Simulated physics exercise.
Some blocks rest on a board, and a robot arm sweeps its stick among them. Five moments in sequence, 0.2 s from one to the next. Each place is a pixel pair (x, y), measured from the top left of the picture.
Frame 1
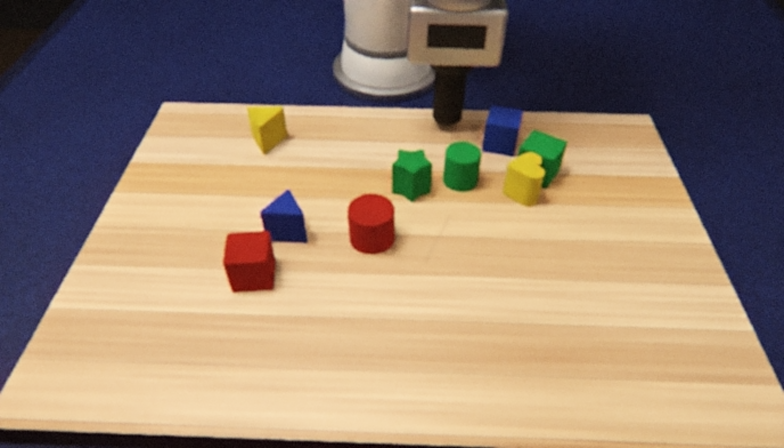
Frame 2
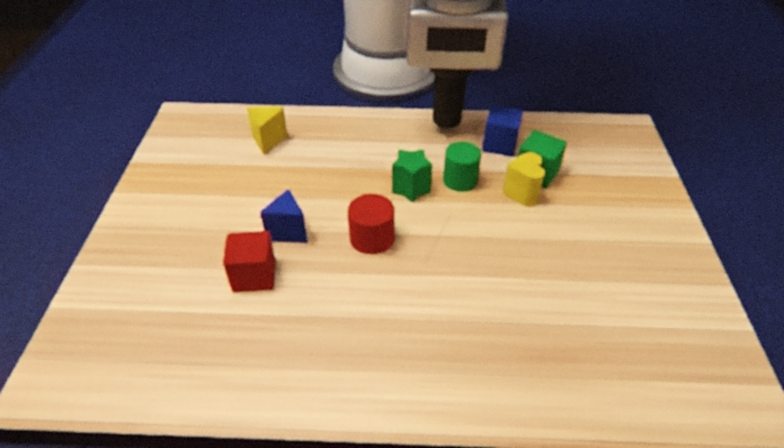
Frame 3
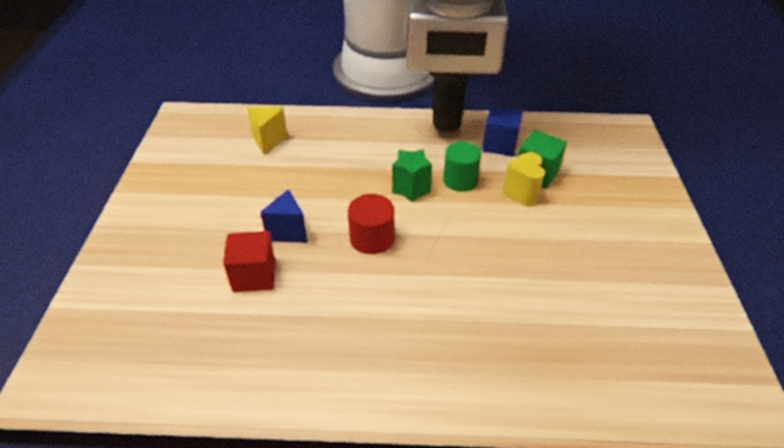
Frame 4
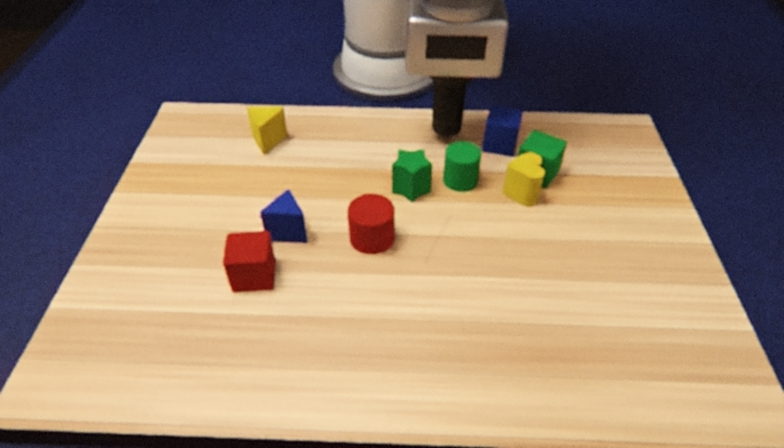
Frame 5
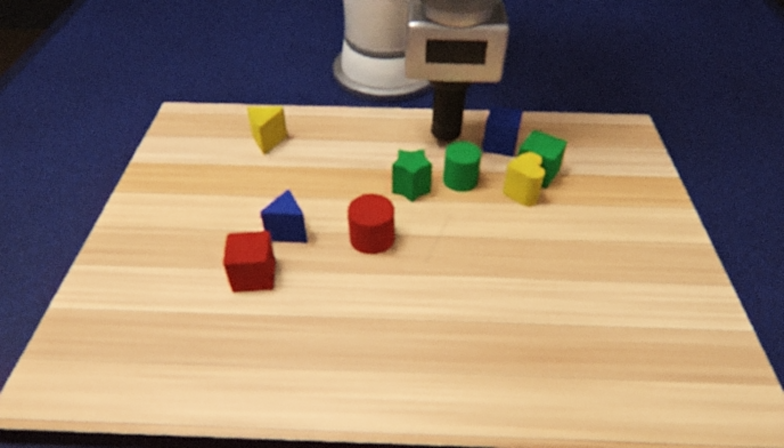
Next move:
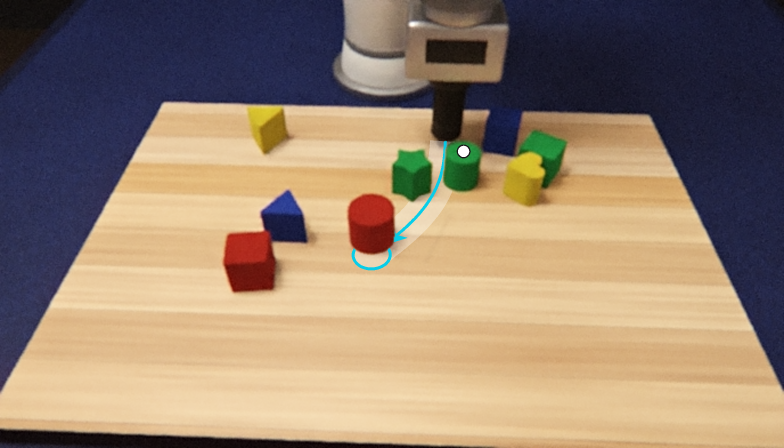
A pale wooden board lies on a dark blue surface, seen from above its near edge by a still camera. A yellow triangle sits far left, a blue triangle and red cube nearer, a red cylinder and green star mid-board, and a green cylinder, blue cube, green block and yellow heart to the right. The robot arm's dark stick inches toward the viewer behind the green cylinder, while every block stays still.
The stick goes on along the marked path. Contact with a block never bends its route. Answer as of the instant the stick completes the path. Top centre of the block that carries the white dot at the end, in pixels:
At (473, 169).
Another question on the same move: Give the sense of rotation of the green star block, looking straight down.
Spins clockwise.
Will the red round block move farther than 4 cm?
Yes, it checks out.
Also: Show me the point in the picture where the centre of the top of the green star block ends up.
My estimate: (394, 168).
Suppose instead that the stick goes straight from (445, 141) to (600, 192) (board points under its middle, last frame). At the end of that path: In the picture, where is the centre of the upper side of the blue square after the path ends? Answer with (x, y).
When the path ends, it will be at (529, 116).
Drawn move, from (445, 141) over (440, 178) and (416, 217) to (372, 255); the dot is on the green round block.
The first path, step by step. One third of the way, stick at (440, 170); green round block at (471, 165).
Two thirds of the way, stick at (416, 209); green star block at (394, 168), turned 60° clockwise; green round block at (473, 169).
At the end, stick at (371, 246); red round block at (327, 224); green star block at (394, 168), turned 60° clockwise; green round block at (473, 169); blue square still.
